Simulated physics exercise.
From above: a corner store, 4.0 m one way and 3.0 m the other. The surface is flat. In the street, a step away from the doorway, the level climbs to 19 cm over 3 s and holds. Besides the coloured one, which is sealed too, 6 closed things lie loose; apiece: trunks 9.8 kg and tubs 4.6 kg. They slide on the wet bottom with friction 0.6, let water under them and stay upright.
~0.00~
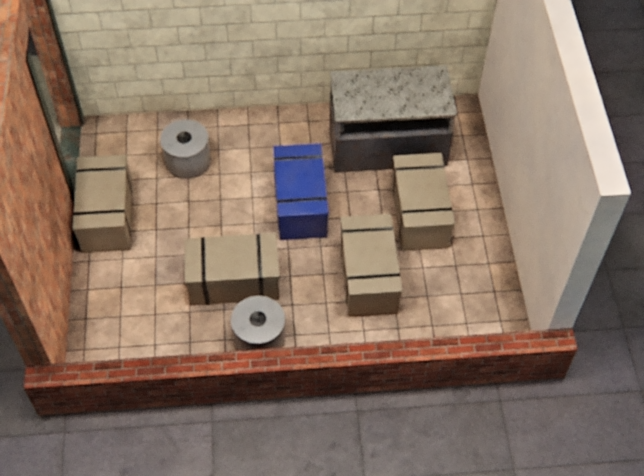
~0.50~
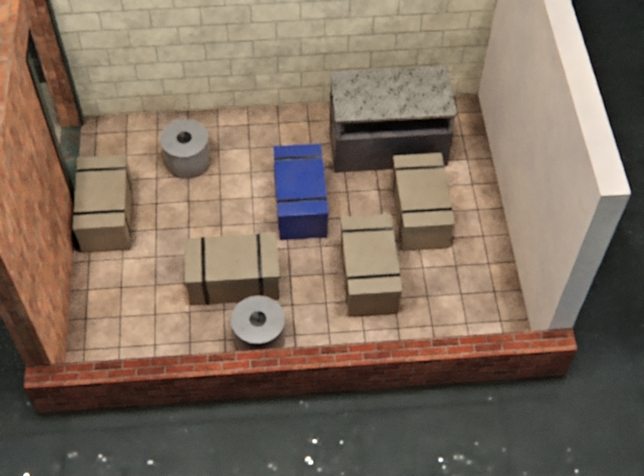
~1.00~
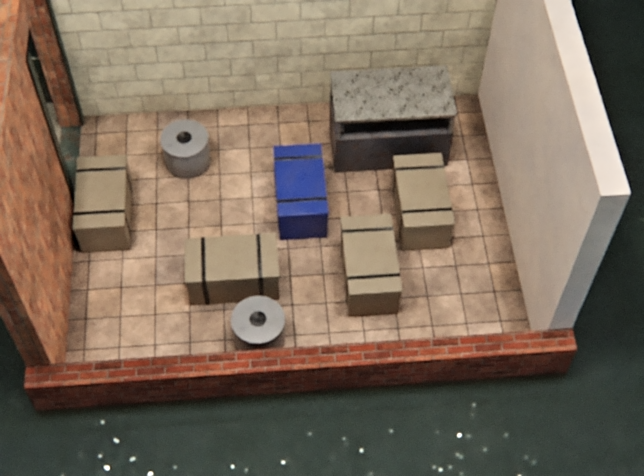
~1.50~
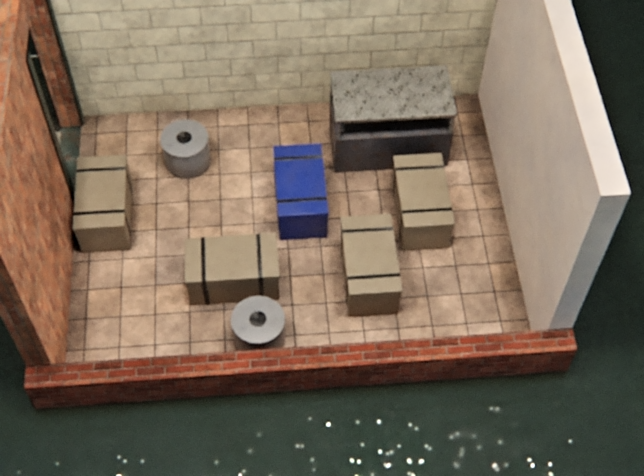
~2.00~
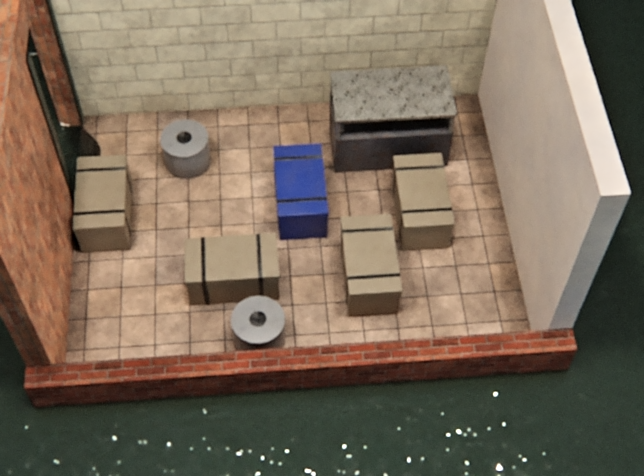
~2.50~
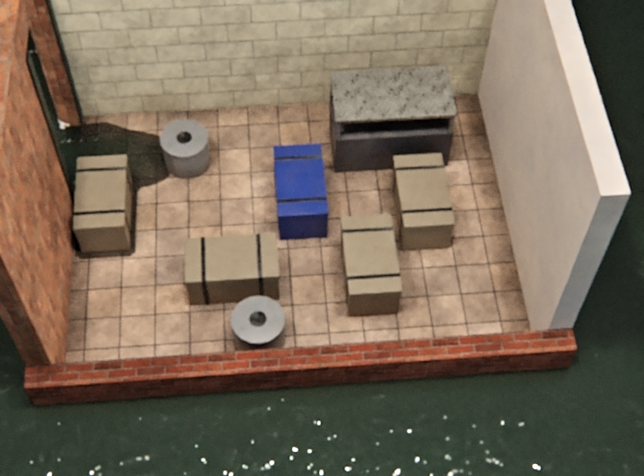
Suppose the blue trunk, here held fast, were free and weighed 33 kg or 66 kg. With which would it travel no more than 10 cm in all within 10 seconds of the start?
I expect that only the higher weight holds it.
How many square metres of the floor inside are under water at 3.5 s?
Roughly 3.0 m2.
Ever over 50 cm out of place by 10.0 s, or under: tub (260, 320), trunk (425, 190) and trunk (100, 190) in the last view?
In that order: Under, short of it, past it.
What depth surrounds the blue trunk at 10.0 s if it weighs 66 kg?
Roughly 9 cm.
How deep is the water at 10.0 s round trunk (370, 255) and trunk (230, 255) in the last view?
Roughly 8 and 8 cm.
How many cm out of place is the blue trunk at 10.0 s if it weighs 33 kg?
About 50 cm.
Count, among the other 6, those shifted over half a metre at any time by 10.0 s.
2 of them.
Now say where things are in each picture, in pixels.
The blue trunk at (300, 179), on the bottom; 0.0 m2 under water; 0 of 7 have shifted, in the first picture.
The blue trunk at (300, 179) rests on the ground; 0.0 m2 under water; 0 of 7 have shifted, in the second picture.
The blue trunk at (300, 179), on the bottom; 0.0 m2 under water; 0 of 7 have shifted, in the third picture.
The blue trunk at (300, 179), on the bottom; water covers 0.0 m2; 0 of 7 have shifted, in the fourth picture.
The blue trunk at (300, 179) rests on the ground; 0.1 m2 under water; 0 of 7 have shifted, in the fifth picture.
The blue trunk at (300, 179) rests on the ground; water covers 0.6 m2; 0 of 7 have shifted, in the sixth picture.
After 3.5 s the blue trunk would be 0 cm from its start with 33 kg and 0 cm from its start with 66 kg; 0 cm of water round it then.
After 4.5 s the blue trunk would be 0 cm from its start with 33 kg and 0 cm from its start with 66 kg; 6 cm of water round it then.
After 7.0 s the blue trunk would be 32 cm from its start with 33 kg and 0 cm from its start with 66 kg; 8 cm of water round it then.
After 10.0 s the blue trunk would be 53 cm from its start with 33 kg and 0 cm from its start with 66 kg; 9 cm of water round it then.
